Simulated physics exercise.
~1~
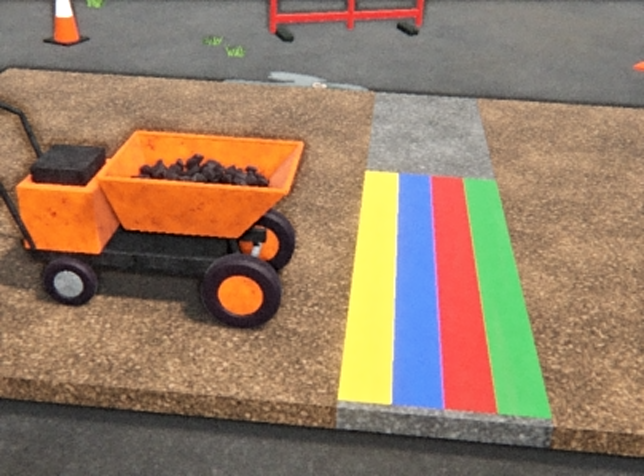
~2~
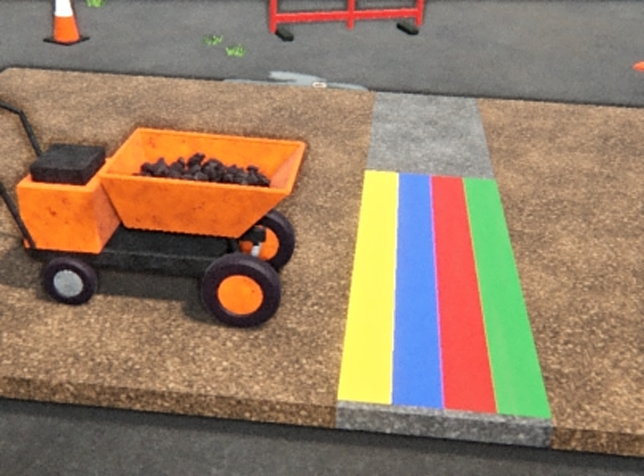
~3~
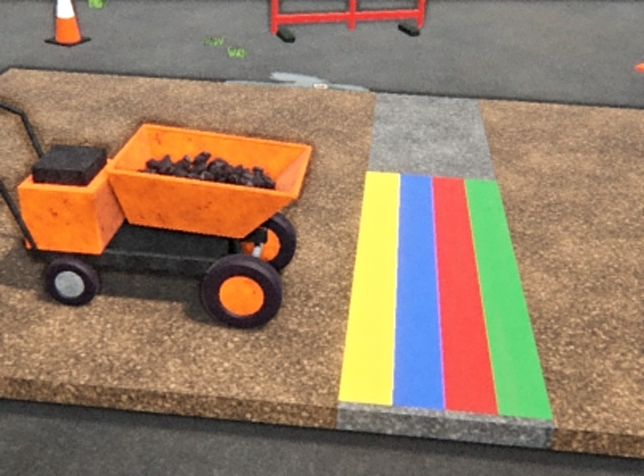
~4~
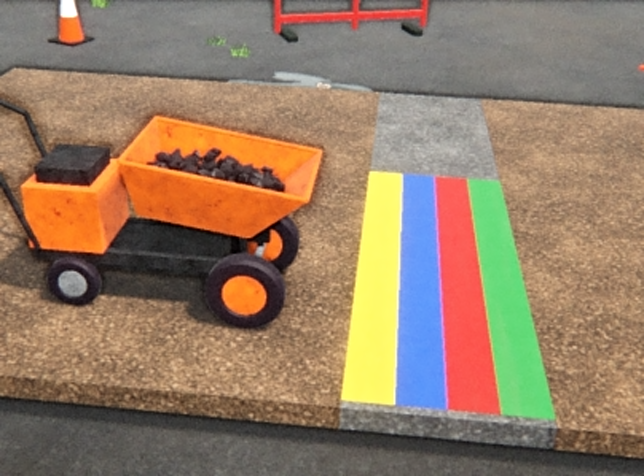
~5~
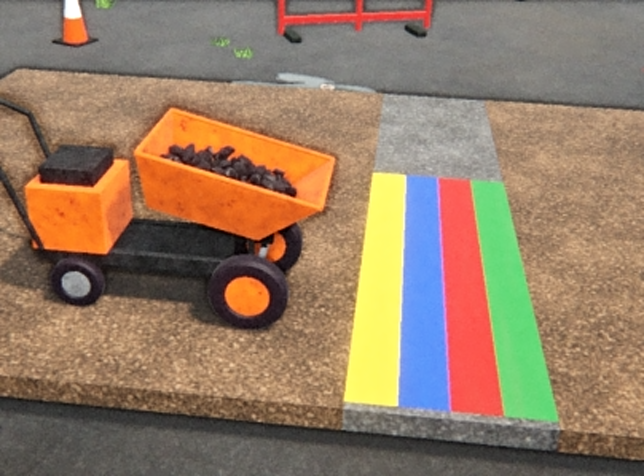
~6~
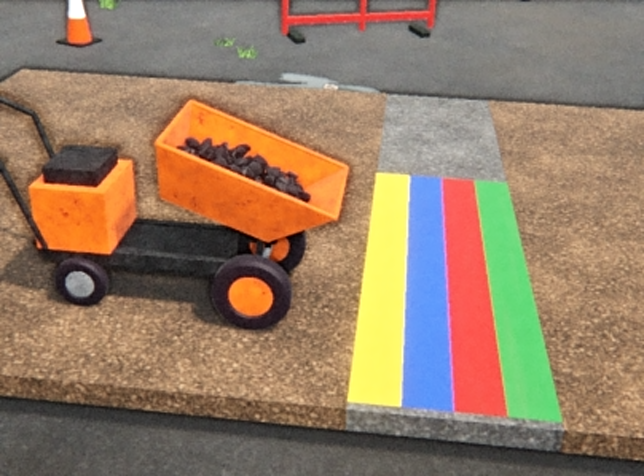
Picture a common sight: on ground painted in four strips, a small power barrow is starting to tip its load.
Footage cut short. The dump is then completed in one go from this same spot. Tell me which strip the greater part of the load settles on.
The greater part settles on the blue strip.
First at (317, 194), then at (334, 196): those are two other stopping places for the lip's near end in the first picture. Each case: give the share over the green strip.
Position 1: Near 10 %; position 2: Near 20 %.
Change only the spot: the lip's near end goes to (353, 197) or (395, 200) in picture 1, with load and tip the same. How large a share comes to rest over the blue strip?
Result: Try 1 = 10 %, try 2 = 0 %.
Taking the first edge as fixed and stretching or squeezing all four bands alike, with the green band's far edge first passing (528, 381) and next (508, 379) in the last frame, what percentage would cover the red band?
Close to 20 percent, and close to 20 percent.
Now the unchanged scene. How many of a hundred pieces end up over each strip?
The yellow strip takes 25 per cent, the blue strip 40, the red strip 20 and the green strip 5.
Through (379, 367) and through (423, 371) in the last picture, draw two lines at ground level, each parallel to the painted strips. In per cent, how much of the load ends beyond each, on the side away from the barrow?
Around 80 per cent for the first, and 50 per cent for the second.
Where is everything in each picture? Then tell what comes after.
The first picture shows lip of the skip near (285, 192), level; top of the load near (199, 183), lumps of coal; yellow strip near (368, 361); blue strip near (417, 365); red strip near (467, 369); green strip near (517, 374).
The second picture shows lip of the skip near (287, 193), level; top of the load near (195, 172).
The third picture shows lip of the skip near (294, 196), tipped barely; top of the load near (201, 171).
The fourth picture shows lip of the skip near (306, 201), tipped a little; top of the load near (192, 163).
The fifth picture shows lip of the skip near (320, 209), tipped a little; top of the load near (204, 169).
The sixth picture shows lip of the skip near (335, 218), tipped clearly; top of the load near (202, 158); yellow strip near (378, 363); blue strip near (427, 368); red strip near (477, 372); green strip near (527, 377).
Shortly afterwards, skip tipped steeply; the whole lot in the skip.
Next, skip tipped right over; the bulk in the skip; a little over the yellow strip; a little over the blue strip; only a few over the red strip.
Some moments later, skip tipped right over; a little in the skip; near a quarter over the yellow strip; near a third over the blue strip; near a quarter over the red strip; a little over the green strip; only a few off the paint.
In the end, skip tipped right over; a little in the skip; near a quarter over the yellow strip; near a third over the blue strip; near a quarter over the red strip; a little over the green strip; only a few off the paint.
